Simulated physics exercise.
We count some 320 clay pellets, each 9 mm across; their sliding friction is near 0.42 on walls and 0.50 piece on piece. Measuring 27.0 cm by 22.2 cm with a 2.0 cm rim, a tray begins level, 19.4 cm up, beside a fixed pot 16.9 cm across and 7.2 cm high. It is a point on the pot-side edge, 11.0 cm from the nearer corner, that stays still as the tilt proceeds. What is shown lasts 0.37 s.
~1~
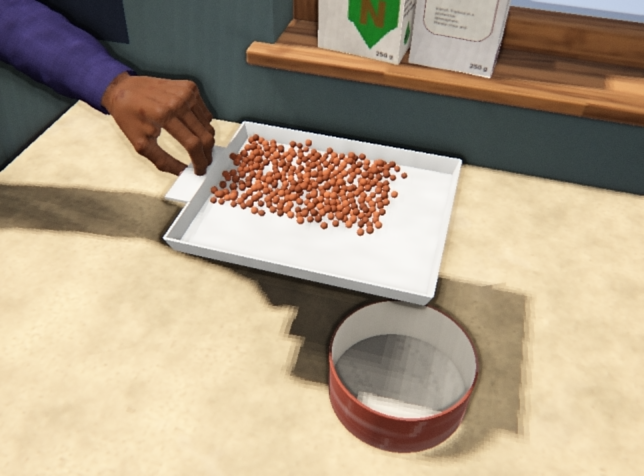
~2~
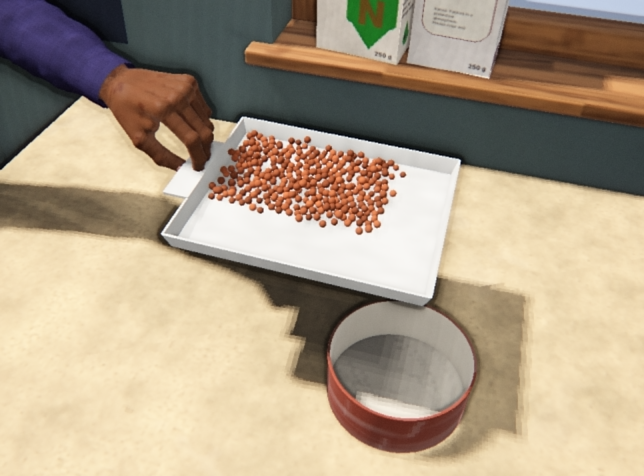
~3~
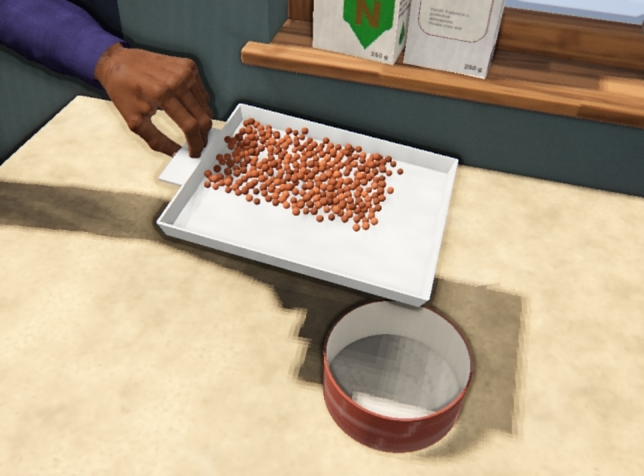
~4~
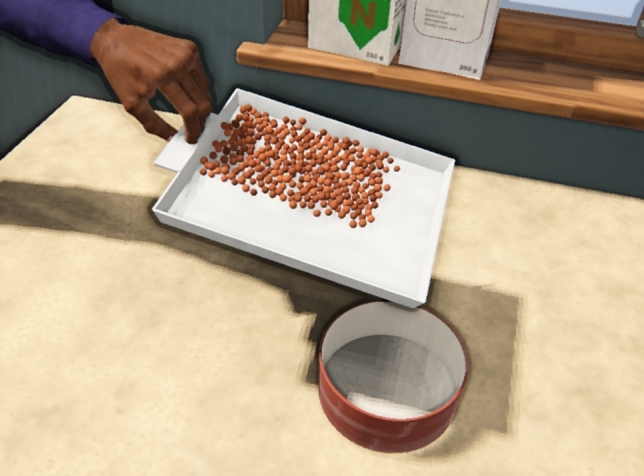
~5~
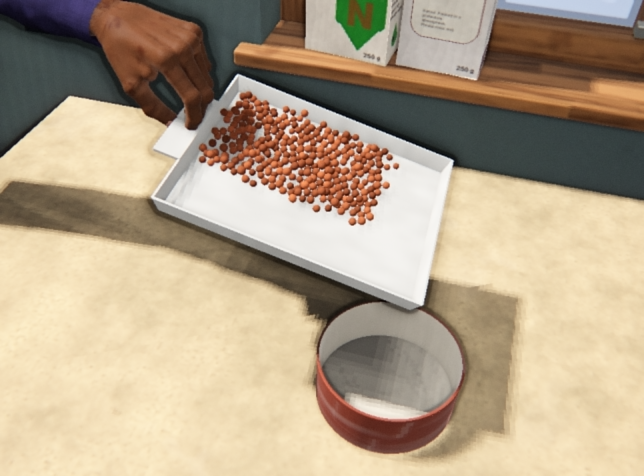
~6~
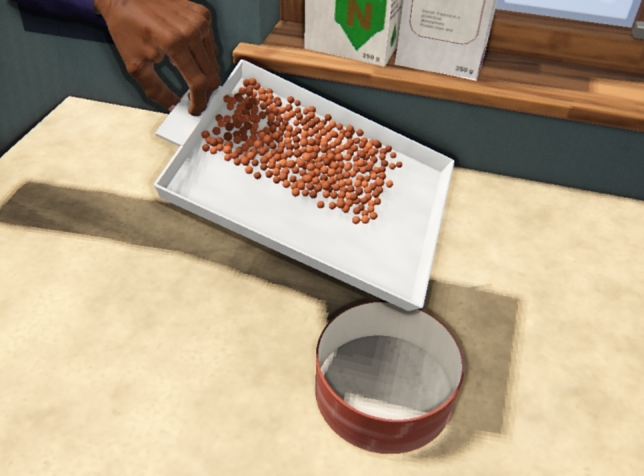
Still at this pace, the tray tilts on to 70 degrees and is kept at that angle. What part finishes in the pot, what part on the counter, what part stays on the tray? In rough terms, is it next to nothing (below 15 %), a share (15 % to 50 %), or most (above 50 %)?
Roughly: Pot: Next to nothing, counter: Next to nothing, tray: Most.
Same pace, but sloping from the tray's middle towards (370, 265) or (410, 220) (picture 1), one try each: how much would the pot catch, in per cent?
Roughly 35 % for the first direction, roughly 0 % for the second.
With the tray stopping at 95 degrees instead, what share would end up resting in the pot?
Estimated share: About 50 %.
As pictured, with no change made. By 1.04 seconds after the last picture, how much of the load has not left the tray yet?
Reading: Approx. 90%.
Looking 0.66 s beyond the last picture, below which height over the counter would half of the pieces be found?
Height: Around 22 cm.
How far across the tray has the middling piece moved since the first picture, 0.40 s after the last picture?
By then it sits near 11 cm from where it began.
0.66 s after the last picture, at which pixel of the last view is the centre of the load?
By then the middle of the load sits around (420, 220).
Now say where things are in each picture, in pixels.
The first picture shows tray tilt 0 degrees, front corners at (172, 236) and (427, 291); middle of the pieces at (306, 184); pot at (403, 354).
The second picture shows tray tilt 1 degrees, front corners at (170, 231) and (426, 292); middle of the pieces at (305, 182).
The third picture shows tray tilt 5 degrees, front corners at (165, 220) and (423, 293), lowest corner right front; middle of the pieces at (302, 174).
The fourth picture shows tray tilt 10 degrees, front corners at (161, 207) and (419, 295), lowest corner right front; middle of the pieces at (299, 166).
The fifth picture shows tray tilt 14 degrees, front corners at (160, 196) and (417, 298), lowest corner right front; middle of the pieces at (299, 158).
The sixth picture shows tray tilt 19 degrees, front corners at (163, 183) and (417, 300), lowest corner right front; middle of the pieces at (303, 151); pot at (390, 356).
Then, 0.40 s after the last picture, tilt 44 degrees; the tray holds 100 %, the pot 0 %.
Then, 0.66 s after the last picture, tilt 60 degrees; the tray holds 95 %, the pot 0 %.
Then, 1.04 s after the last picture, tilt 70 degrees; the tray holds 90 %, the pot 5 %.
In the end, pot 5 %, counter 5 %, tray 90 %.
